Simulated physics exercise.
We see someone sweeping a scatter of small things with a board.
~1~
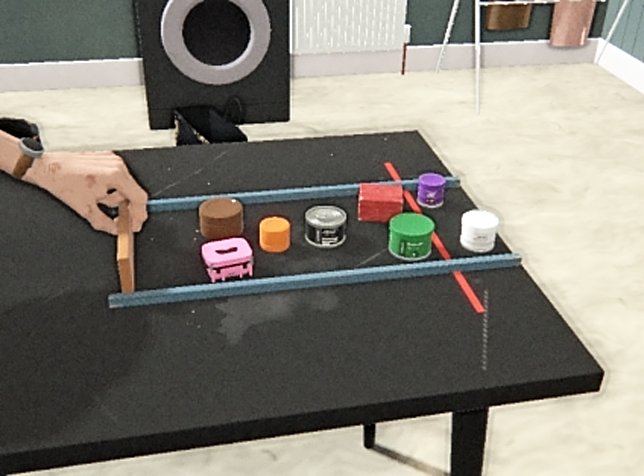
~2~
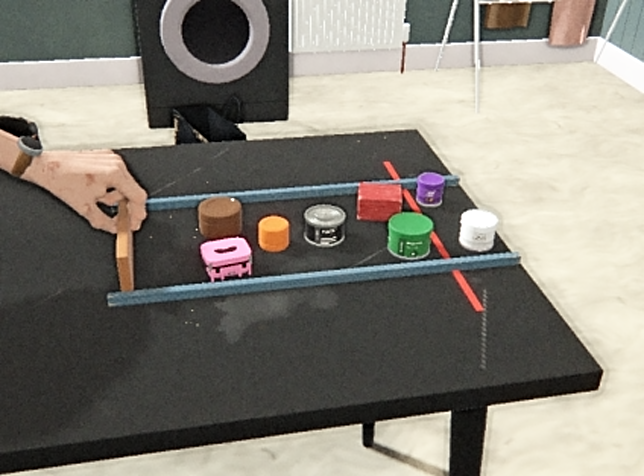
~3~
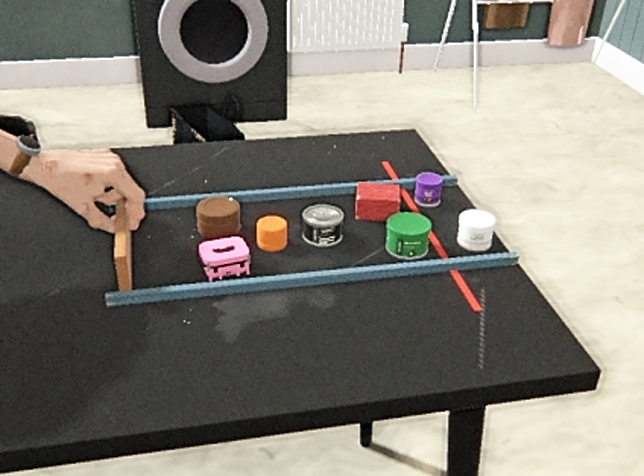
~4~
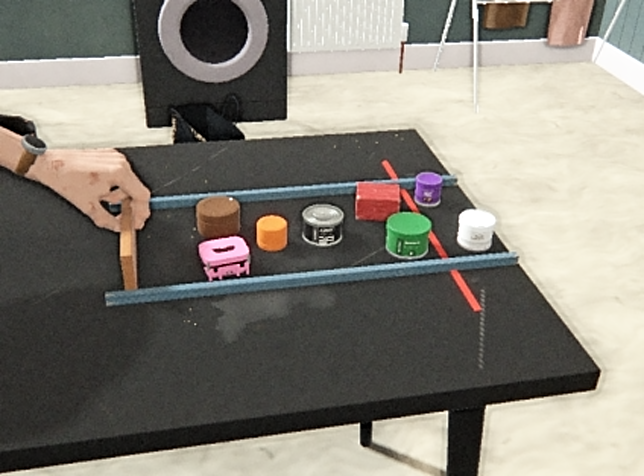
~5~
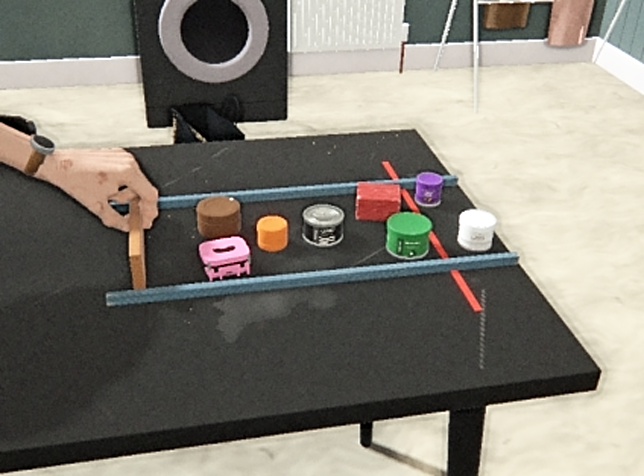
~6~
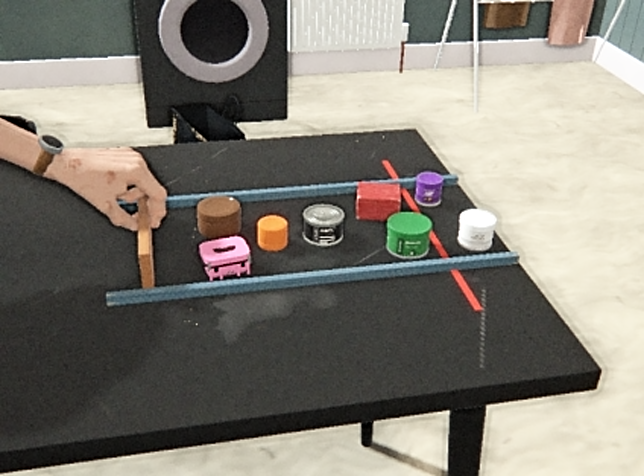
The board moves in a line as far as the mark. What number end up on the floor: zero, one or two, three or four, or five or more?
In the end the number that fall off is one or two.
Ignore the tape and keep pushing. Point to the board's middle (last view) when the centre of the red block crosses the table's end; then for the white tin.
For the red block at (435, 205), for the white tin at (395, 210).
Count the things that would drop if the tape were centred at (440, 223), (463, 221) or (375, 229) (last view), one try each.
It would be 4, 5 and 0.
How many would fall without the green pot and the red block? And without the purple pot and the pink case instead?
First 0, then 0.
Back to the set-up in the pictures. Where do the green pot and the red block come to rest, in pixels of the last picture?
Near (499, 229) and (462, 187).
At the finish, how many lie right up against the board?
In contact: 3.
Early on, none off yet; white tin at rest near (477, 230); purple pot at rest near (429, 189); green pot at rest near (409, 235).
A while later, none off yet; white tin at rest near (477, 230); purple pot at rest near (429, 189); green pot moving near (417, 236).
Finally, the number that fall off is one or two; lost, purple pot and white tin.
